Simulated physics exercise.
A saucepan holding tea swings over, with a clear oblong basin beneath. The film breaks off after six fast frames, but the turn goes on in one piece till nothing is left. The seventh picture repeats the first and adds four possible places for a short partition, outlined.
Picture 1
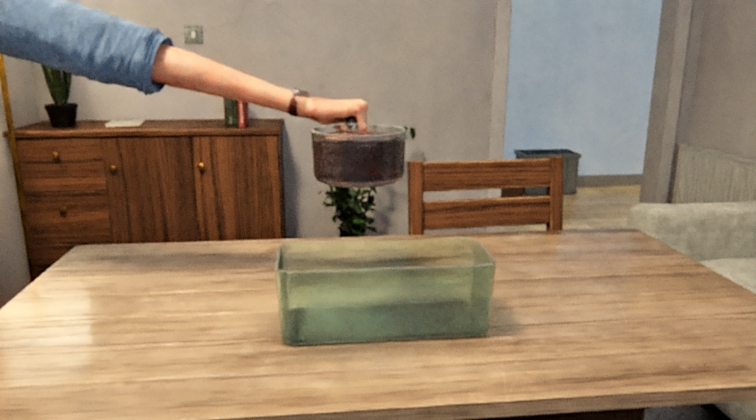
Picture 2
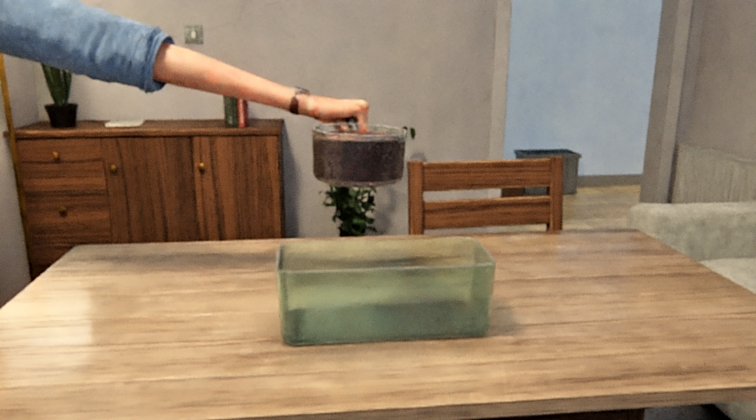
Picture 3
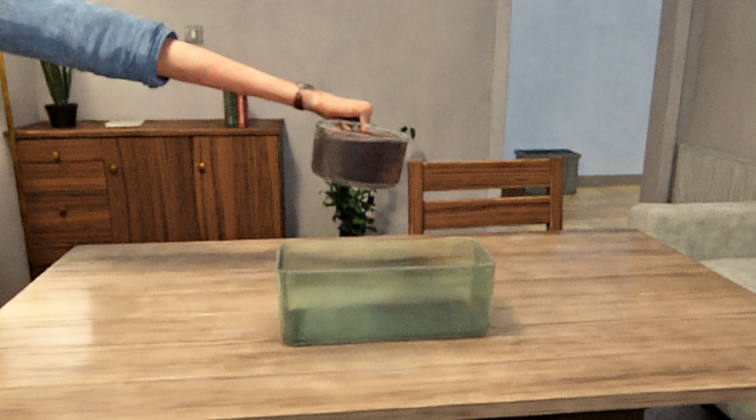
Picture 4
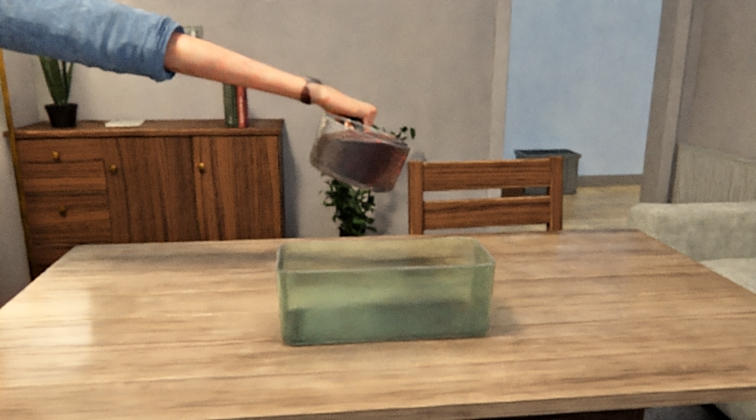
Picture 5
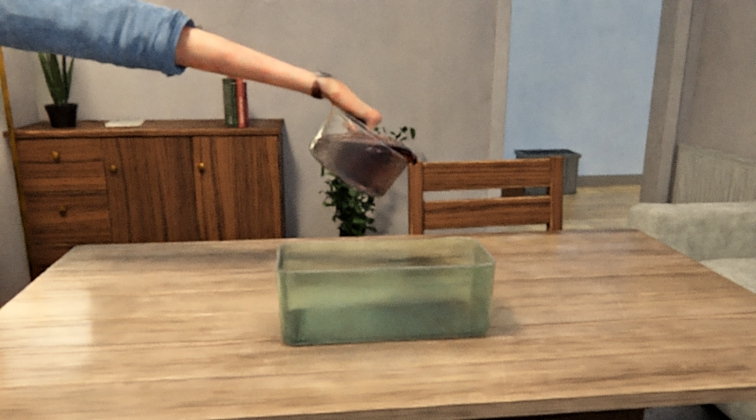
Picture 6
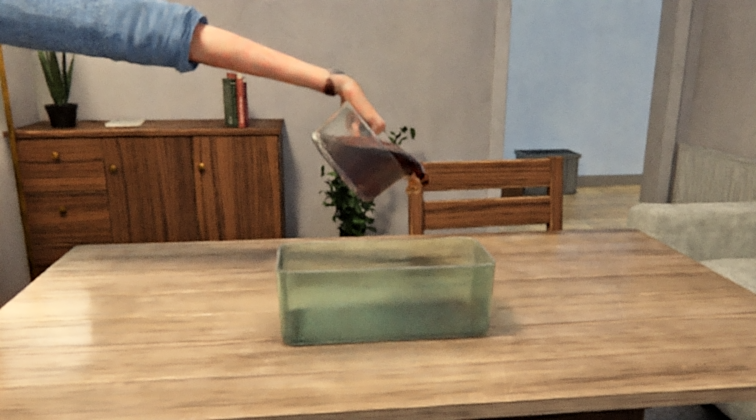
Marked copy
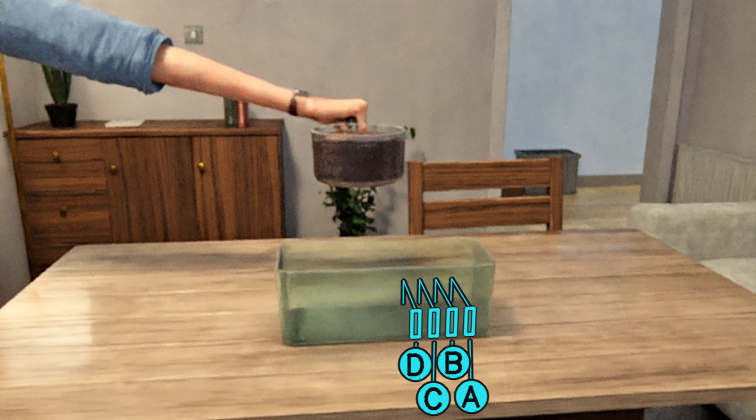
In a room with grey walls, a still, slightly raised view looks across a wooden table toward a brown sideboard, a chair and a doorway. A clear, green-tinted oblong basin sits on the table, and above it a hand on a blue-sleeved arm from the left holds a saucepan of dark tea. The hand tilts the pan steadily rightward until tea slips over its lip.
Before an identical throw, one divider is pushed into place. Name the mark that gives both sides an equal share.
C.
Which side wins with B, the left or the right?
The left one.
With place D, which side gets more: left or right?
The right side.
In cyan, A at (469, 340); B at (452, 341); C at (434, 342); D at (416, 342).
If A is chosen, about 77 % ends left of the wall and 14 % right of it; 10 % is lost outside.
If B is chosen, about 65 % ends left of the wall and 30 % right of it; 5 % is lost outside.
If C is chosen, about 43 % ends left of the wall and 54 % right of it; 4 % is lost outside.
If D is chosen, about 26 % ends left of the wall and 69 % right of it; 5 % is lost outside.
